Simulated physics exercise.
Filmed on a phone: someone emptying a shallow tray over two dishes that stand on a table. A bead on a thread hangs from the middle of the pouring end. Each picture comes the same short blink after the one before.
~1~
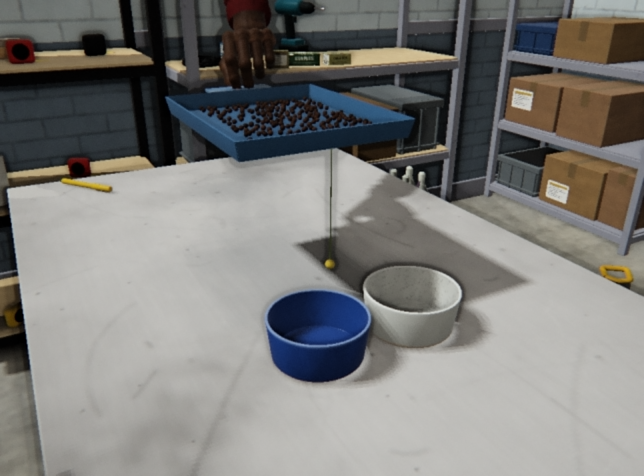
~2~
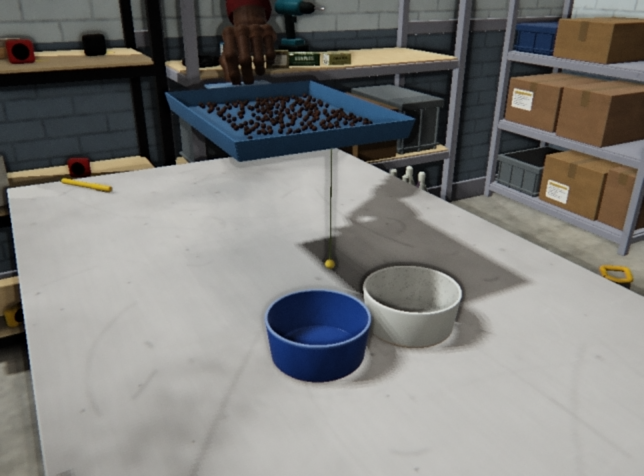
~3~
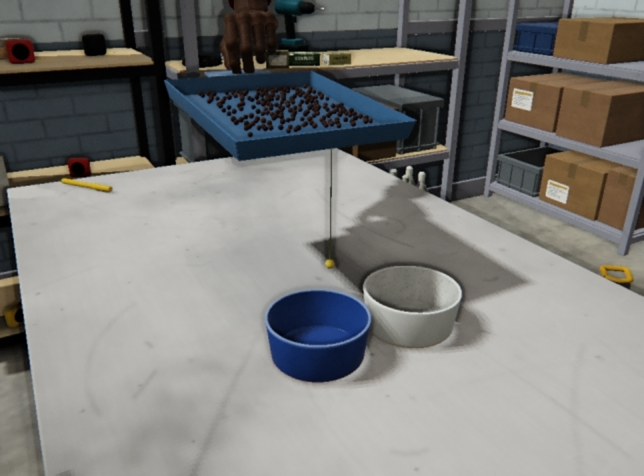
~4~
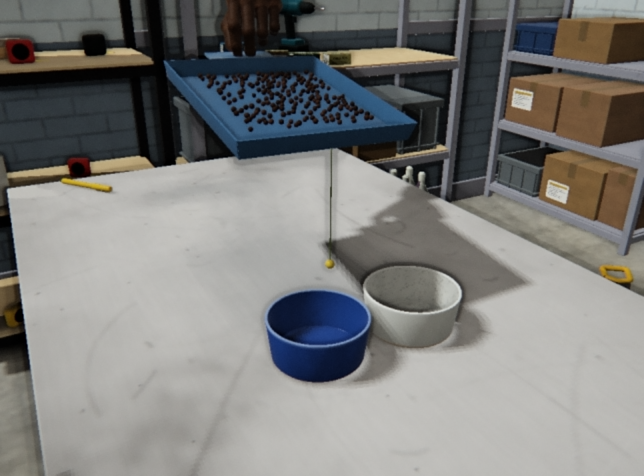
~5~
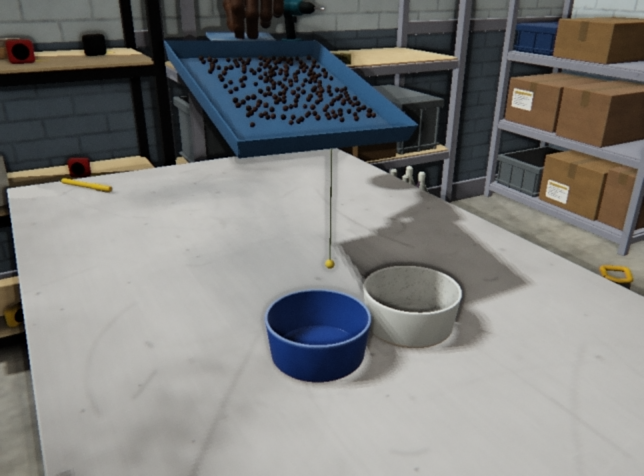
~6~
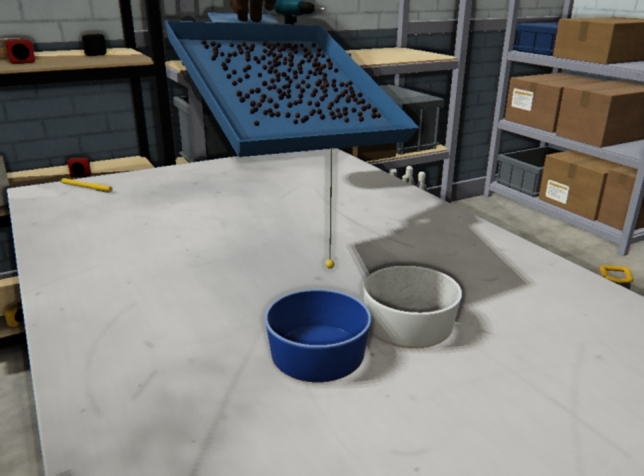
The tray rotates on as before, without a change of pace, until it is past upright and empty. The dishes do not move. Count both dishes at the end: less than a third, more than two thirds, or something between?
Together they catch over two thirds.
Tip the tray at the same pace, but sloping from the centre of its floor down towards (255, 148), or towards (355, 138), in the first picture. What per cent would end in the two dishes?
In turn 0 and 20 in a hundred.
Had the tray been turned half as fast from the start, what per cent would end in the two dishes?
It comes to 90 per cent or so.
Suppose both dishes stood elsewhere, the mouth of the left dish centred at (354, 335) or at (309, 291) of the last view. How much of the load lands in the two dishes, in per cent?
In turn 10 and 70 in a hundred.
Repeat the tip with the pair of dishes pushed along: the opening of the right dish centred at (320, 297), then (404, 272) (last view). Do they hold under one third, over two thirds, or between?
One: Under a third. Two: More than two thirds.
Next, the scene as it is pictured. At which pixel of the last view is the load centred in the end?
Around (412, 321).
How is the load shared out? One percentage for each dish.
Left dish: 10 %, right dish: 70 %.
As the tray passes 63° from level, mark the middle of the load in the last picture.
At about (368, 140).
Soon after the last picture, tray tipped steeply; most on the tray; a small part in the air.
A little later, tray tipped past a quarter turn; about half on the tray; a stray few in the left dish; a small part in the right dish; a stray few outside both; about a quarter in the air.
Later still, tray tipped past a quarter turn; a small part in the left dish; most in the right dish; about a quarter outside both.
By the end, tray tipped past a quarter turn; a small part in the left dish; most in the right dish; about a quarter outside both.
